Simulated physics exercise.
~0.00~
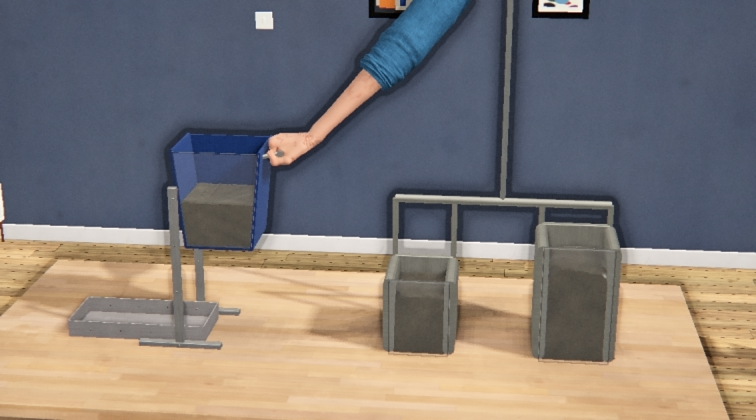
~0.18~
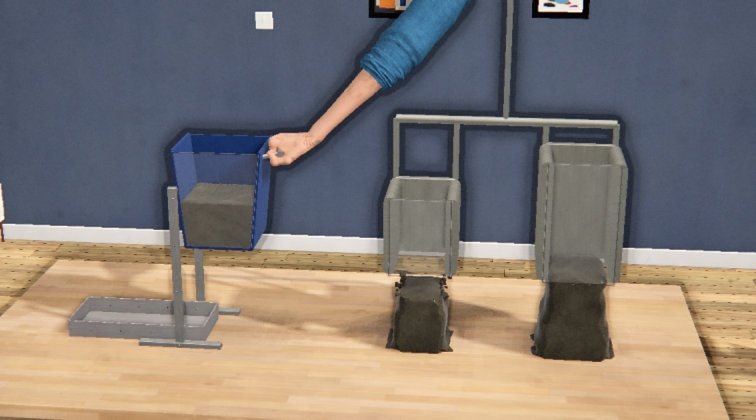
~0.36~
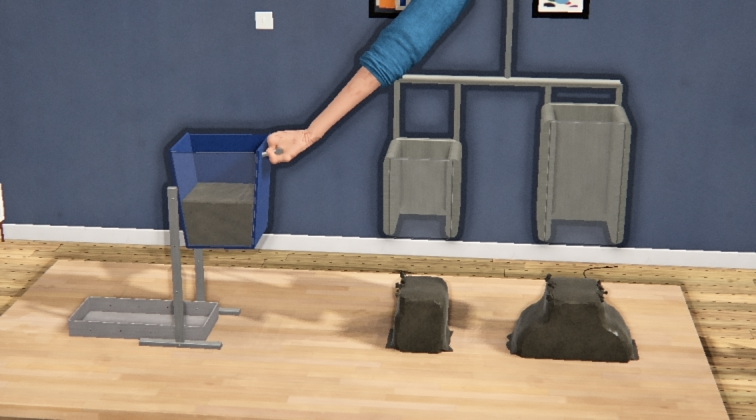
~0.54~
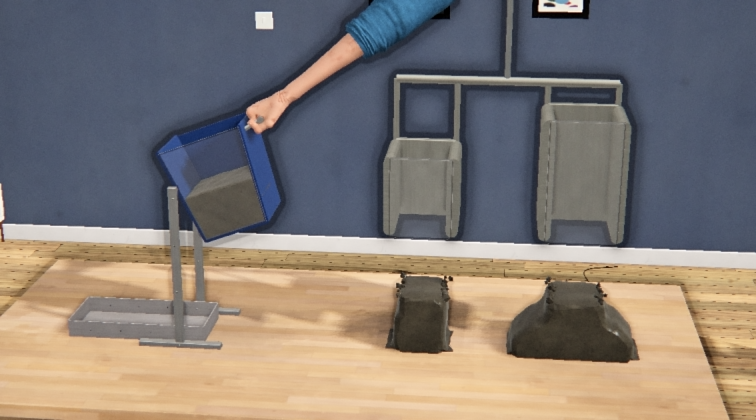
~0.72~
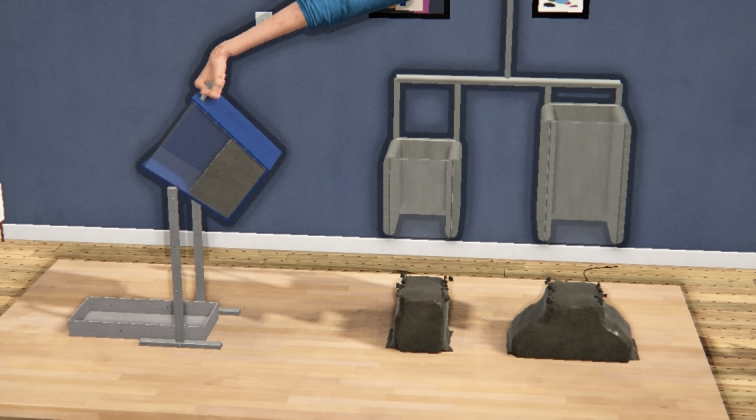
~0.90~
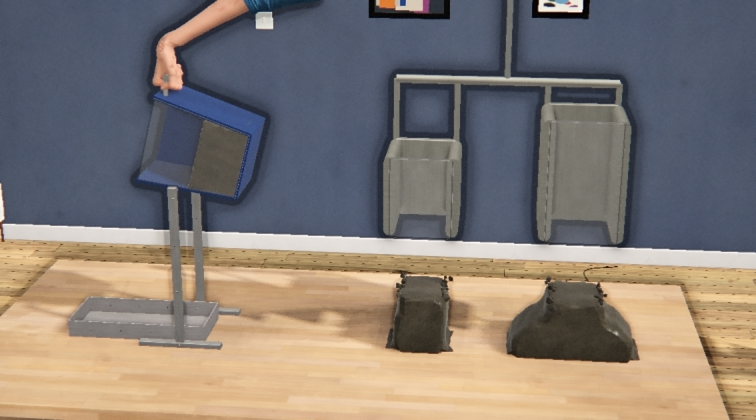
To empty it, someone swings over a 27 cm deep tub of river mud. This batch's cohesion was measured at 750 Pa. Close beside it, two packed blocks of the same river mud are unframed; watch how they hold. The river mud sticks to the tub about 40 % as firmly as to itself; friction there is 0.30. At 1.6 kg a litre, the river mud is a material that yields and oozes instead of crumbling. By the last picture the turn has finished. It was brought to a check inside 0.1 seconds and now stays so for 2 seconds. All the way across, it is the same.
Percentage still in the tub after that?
Some 100 %.
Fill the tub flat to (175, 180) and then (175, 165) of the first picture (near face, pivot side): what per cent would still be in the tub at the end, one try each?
First try around 100 %, second try around 100 %.
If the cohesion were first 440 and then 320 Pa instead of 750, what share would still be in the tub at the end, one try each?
About 100 % first, about 100 % second.
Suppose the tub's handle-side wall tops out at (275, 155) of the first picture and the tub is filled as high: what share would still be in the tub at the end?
Remaining in tub at end: Approx. 100 %.
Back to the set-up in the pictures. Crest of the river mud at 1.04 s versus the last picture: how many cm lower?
About 0 cm.
By 1.04 s, the tub is at 75 degrees and holds 100 %.
By 1.21 s, the tub is at 75 degrees and holds 100 %.
By 1.38 s, the tub is at 75 degrees and holds 100 %.
By 1.55 s, the tub is at 75 degrees and holds 100 %.
By 2.90 s, at the end, the tub is at 75 degrees and holds 100 %.
